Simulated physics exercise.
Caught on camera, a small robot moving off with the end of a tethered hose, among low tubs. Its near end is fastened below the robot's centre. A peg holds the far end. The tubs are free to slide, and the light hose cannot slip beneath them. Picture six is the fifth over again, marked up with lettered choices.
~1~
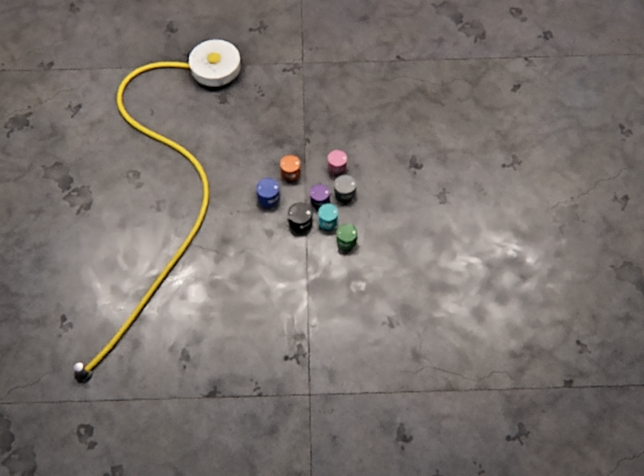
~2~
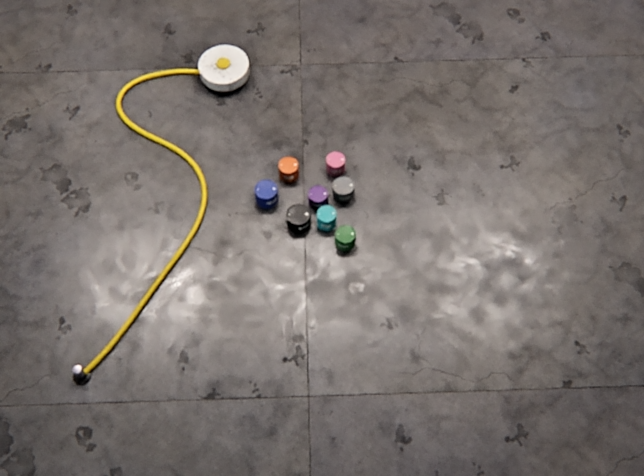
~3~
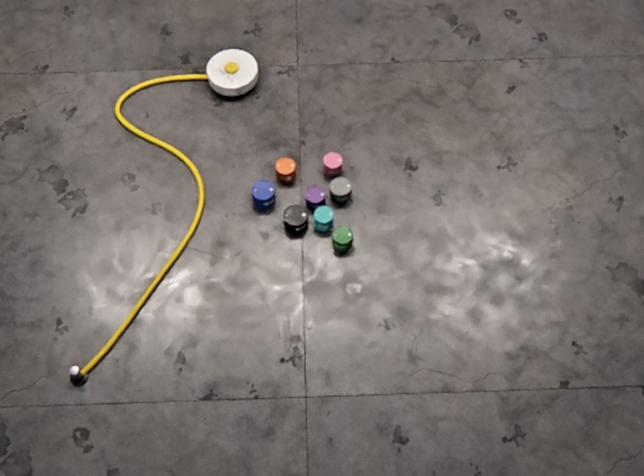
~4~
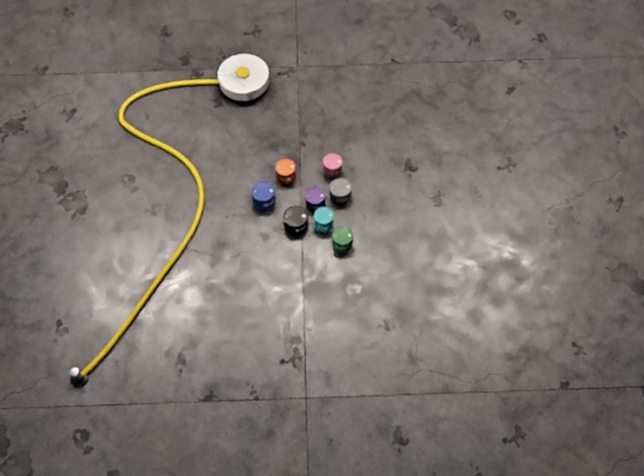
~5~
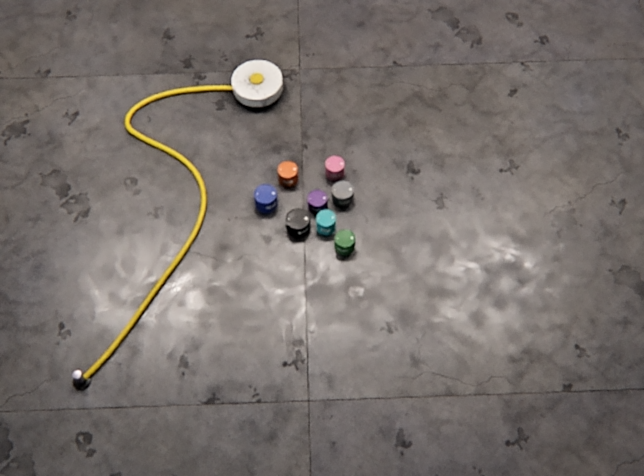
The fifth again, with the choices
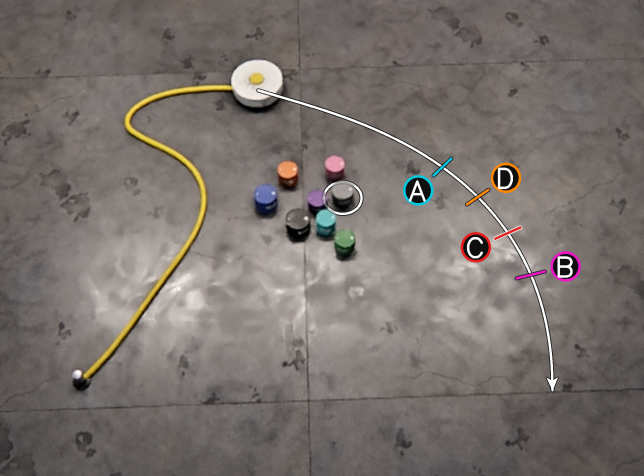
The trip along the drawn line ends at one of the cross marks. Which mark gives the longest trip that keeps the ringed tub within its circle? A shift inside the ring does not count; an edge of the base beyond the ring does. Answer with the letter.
It should halt at C.
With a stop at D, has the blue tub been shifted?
No.
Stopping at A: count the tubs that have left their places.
By then, none.
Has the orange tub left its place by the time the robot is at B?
By then, yes.
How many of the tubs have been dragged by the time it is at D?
By then, none.
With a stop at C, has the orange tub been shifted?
Yes.
On the marked copy, A at (442, 167); B at (531, 275); C at (508, 233); D at (478, 197); the ring at (343, 198); the route from (258, 90) via (459, 180) to (552, 391).
With C. Early on, robot (355, 115); grey tub (343, 194).
Further on, robot (445, 163); grey tub (343, 194).
At the end, robot (510, 228); grey tub (344, 196); orange tub (295, 187); pink tub (333, 180); the grey tub is still in its ring.
As for the rest, A is safe but short; B drags the ringed tub to (351, 213); D is safe but short.
